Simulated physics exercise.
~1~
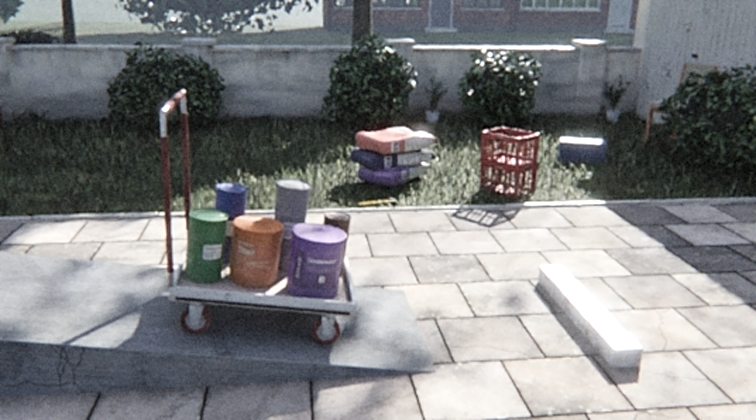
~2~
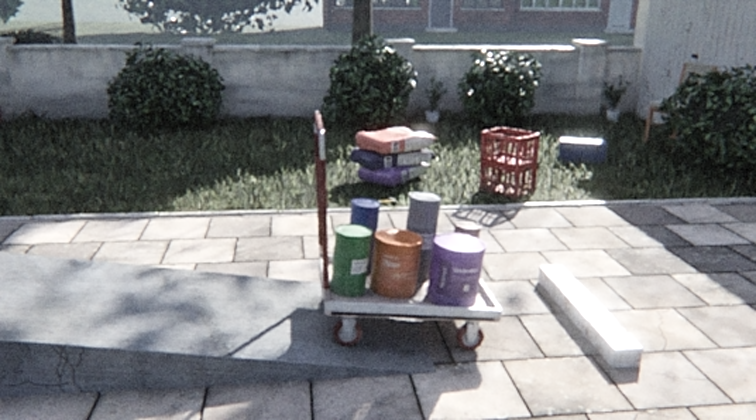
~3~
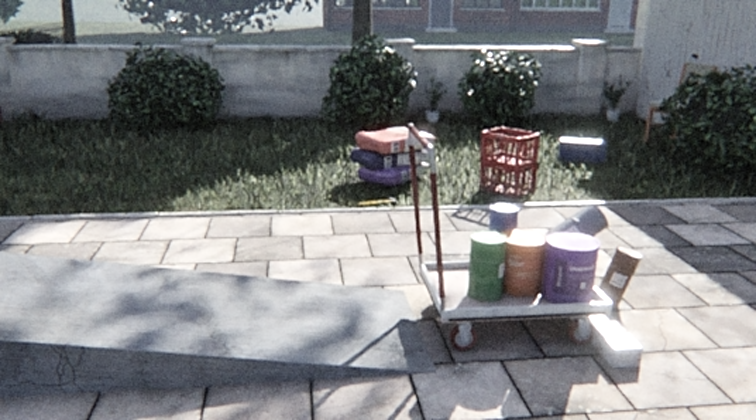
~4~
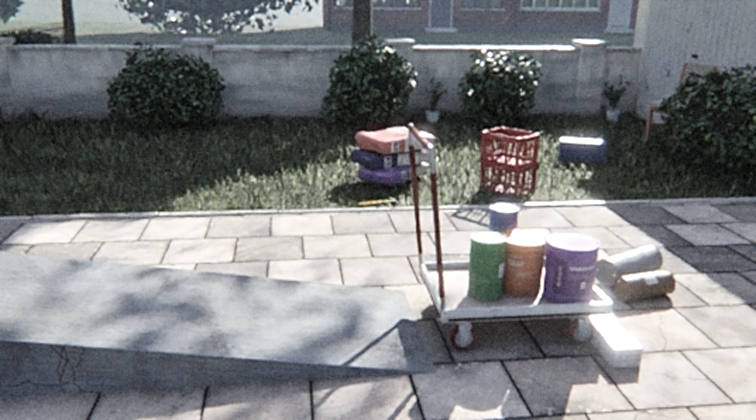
A sunlit paved yard with a low grey ramp on the left is seen from slightly above, with grass, bushes and a wall behind. A flat trolley with a red upright handle carries green, orange and purple containers in front and blue, grey and brown ones behind, while stacked bags and a red crate sit on the grass. The trolley rolls right, off the ramp and across the paving, to a pale kerb, where it stops. The grey and brown containers topple off its right end and lie on the ground, while the other four stay standing aboard.
